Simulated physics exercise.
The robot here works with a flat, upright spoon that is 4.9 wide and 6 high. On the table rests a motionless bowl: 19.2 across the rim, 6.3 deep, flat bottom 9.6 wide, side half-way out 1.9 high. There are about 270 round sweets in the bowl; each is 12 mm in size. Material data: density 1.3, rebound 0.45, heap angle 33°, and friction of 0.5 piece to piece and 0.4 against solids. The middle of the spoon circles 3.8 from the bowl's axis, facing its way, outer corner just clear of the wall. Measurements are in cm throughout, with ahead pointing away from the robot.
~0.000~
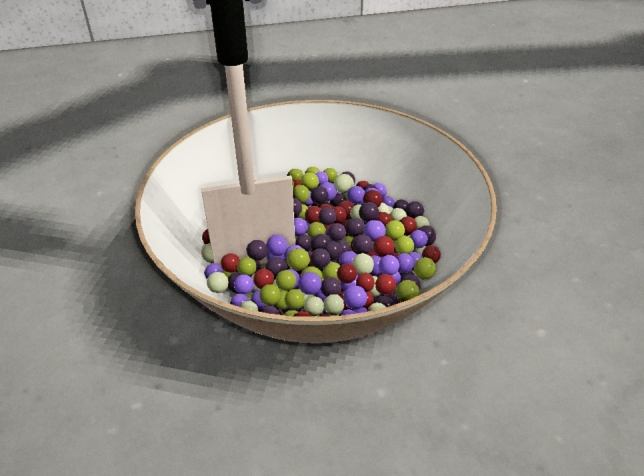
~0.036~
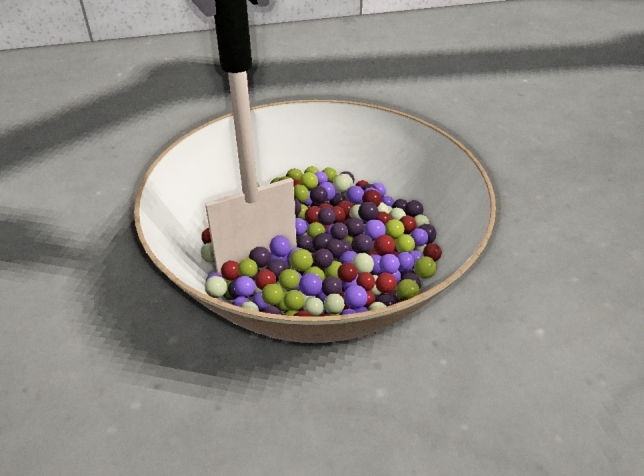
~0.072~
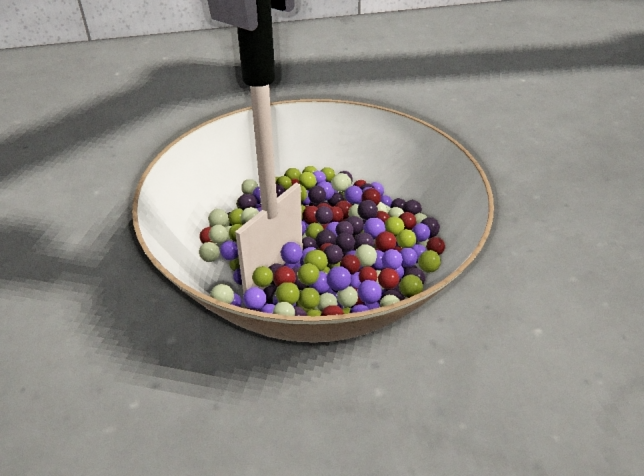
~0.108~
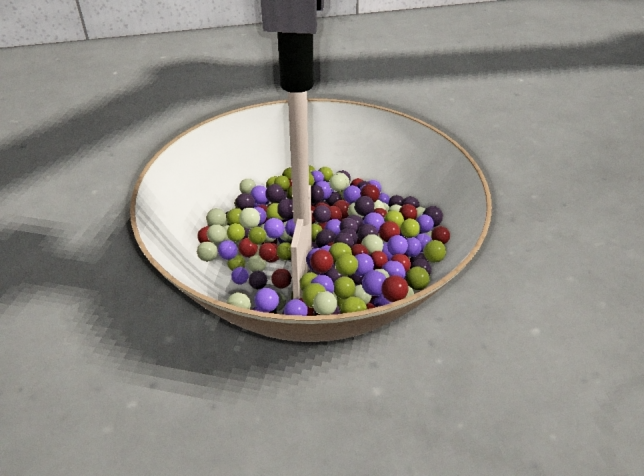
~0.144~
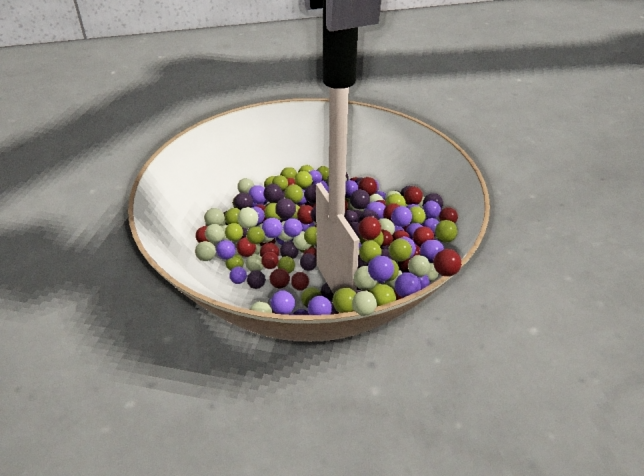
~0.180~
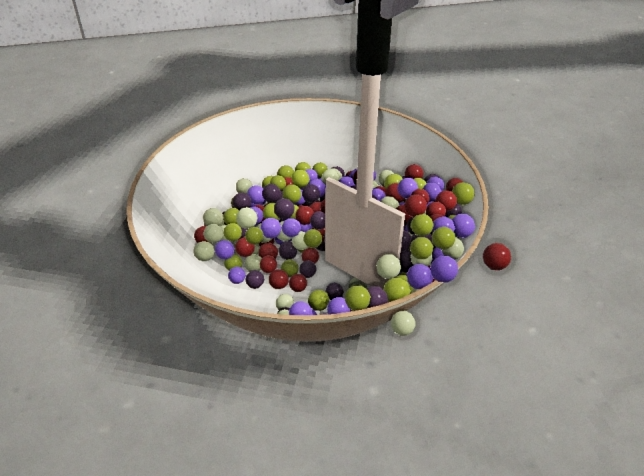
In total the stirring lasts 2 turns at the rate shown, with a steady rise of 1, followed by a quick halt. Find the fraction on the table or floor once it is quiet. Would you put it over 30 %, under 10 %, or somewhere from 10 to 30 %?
I would put it from 10 to 30 %.
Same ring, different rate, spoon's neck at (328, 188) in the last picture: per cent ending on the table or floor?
Around 10 in a hundred.
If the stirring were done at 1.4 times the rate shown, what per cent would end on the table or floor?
Roughly 45 per cent.
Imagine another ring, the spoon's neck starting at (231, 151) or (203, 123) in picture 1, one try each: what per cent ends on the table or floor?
Roughly 25 % and 0 %.
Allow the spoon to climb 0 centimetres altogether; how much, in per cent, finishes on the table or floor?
Estimate: Close to 25 %.
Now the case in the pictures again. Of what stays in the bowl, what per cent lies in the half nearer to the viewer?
Roughly 60 per cent.
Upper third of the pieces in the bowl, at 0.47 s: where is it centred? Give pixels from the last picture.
Centre estimate: Approx. (202, 226) px.
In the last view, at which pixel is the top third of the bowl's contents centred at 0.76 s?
At about (346, 165).
By 0.47 s, 358° round, highest piece 9 above the table; 237 in the bowl, 24 on the table or floor, 8 in flight or on the tool.
By 0.76 s, 229° round, highest piece 9 above the table; 228 in the bowl, 39 on the table or floor, 2 in flight or on the tool.
By 1.11 s, 0° round, highest piece 6 above the table; 218 in the bowl, 51 on the table or floor.
By 1.81 s, 0° round, highest piece 6 above the table; 218 in the bowl, 51 on the table or floor.
Final count, 218 in the bowl, 51 on the table or floor. That is 19 % on the table or floor.
